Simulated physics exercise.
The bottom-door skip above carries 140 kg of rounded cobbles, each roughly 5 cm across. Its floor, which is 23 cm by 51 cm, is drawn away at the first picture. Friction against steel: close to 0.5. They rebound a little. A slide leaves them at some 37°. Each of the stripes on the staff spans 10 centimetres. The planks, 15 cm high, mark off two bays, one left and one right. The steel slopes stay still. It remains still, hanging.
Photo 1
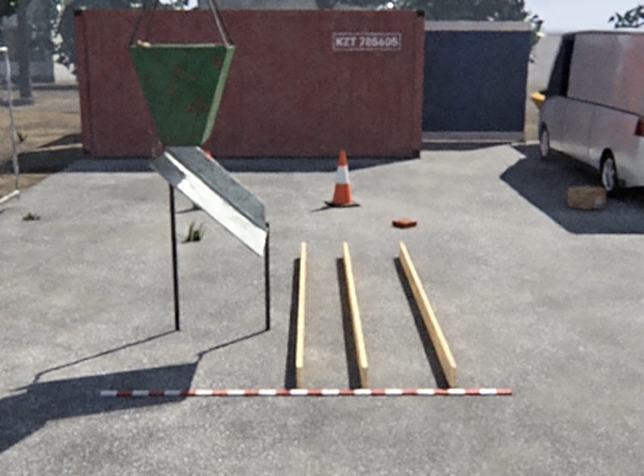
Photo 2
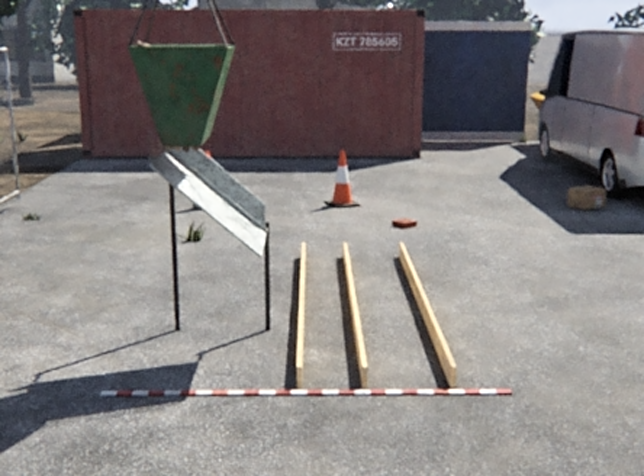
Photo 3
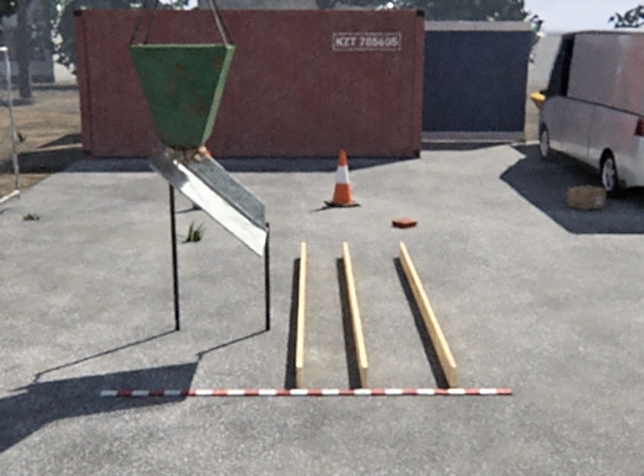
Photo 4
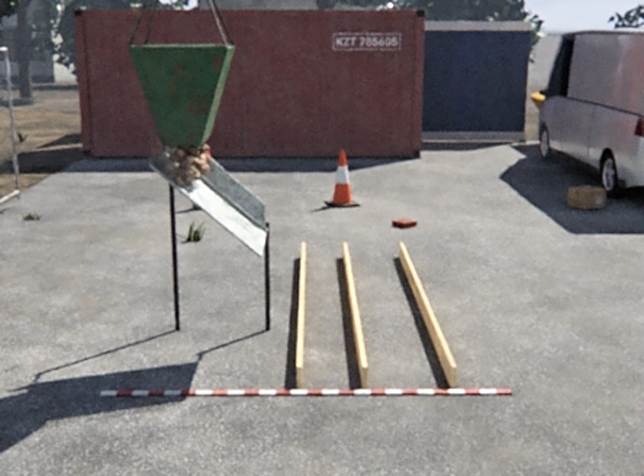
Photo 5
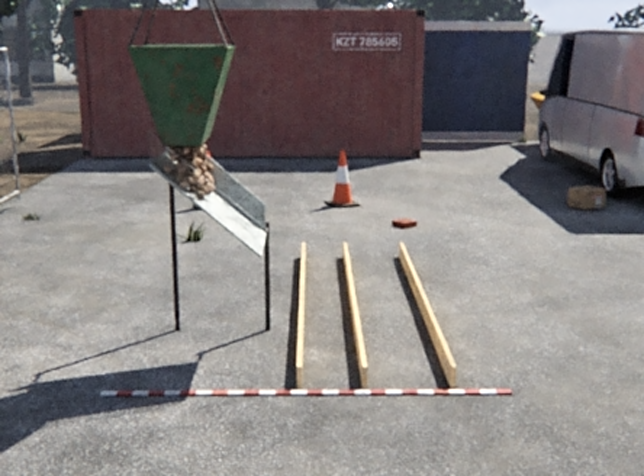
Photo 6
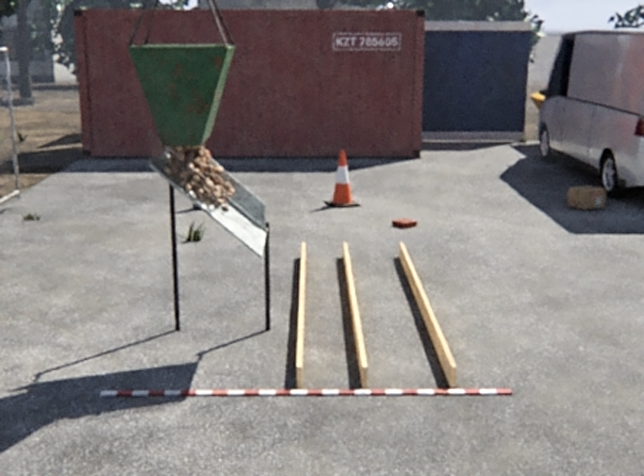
Rounded cobbles emerge from the bottom of a green skip hung above a metal slide, then pour down the chute toward the right in a thickening stream, while the planks, staff and traffic cone on the pavement stay still.
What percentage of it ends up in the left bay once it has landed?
About 82 per cent.
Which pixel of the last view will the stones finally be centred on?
Centre at rest: Around (336, 344).
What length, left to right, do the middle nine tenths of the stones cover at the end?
It covers roughly 80 centimetres from left to right.
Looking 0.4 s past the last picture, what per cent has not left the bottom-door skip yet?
I'd say some 30 per cent is still inside.
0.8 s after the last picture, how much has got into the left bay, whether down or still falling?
By then I'd say close to 40 per cent.
Then, 0.4 s after the last picture, 32 % in the bottom-door skip, 50 % on the steel, 12 % falling or lying left of the bays, 6 % falling or lying in the left bay; the stones farthest right are at (344, 330).
Then, 0.8 s after the last picture, 0 % in the bottom-door skip, 44 % on the steel, 15 % falling or lying left of the bays, 39 % falling or lying in the left bay, 2 % falling or lying in the right bay; the stones farthest right are at (413, 349).
Then, 1.4 s after the last picture, 0 % in the bottom-door skip, 6 % falling or lying left of the bays, 80 % falling or lying in the left bay, 13 % falling or lying in the right bay; the stones farthest right are at (433, 348).
Then, 2.3 s after the last picture, 0 % in the bottom-door skip, 1 % falling or lying left of the bays, 82 % falling or lying in the left bay, 17 % falling or lying in the right bay; the stones farthest right are at (437, 358).
Then, 4.2 s after the last picture, 0 % in the bottom-door skip, 1 % left of the bays, 82 % in the left bay, 17 % in the right bay; the stones farthest right are at (437, 358).
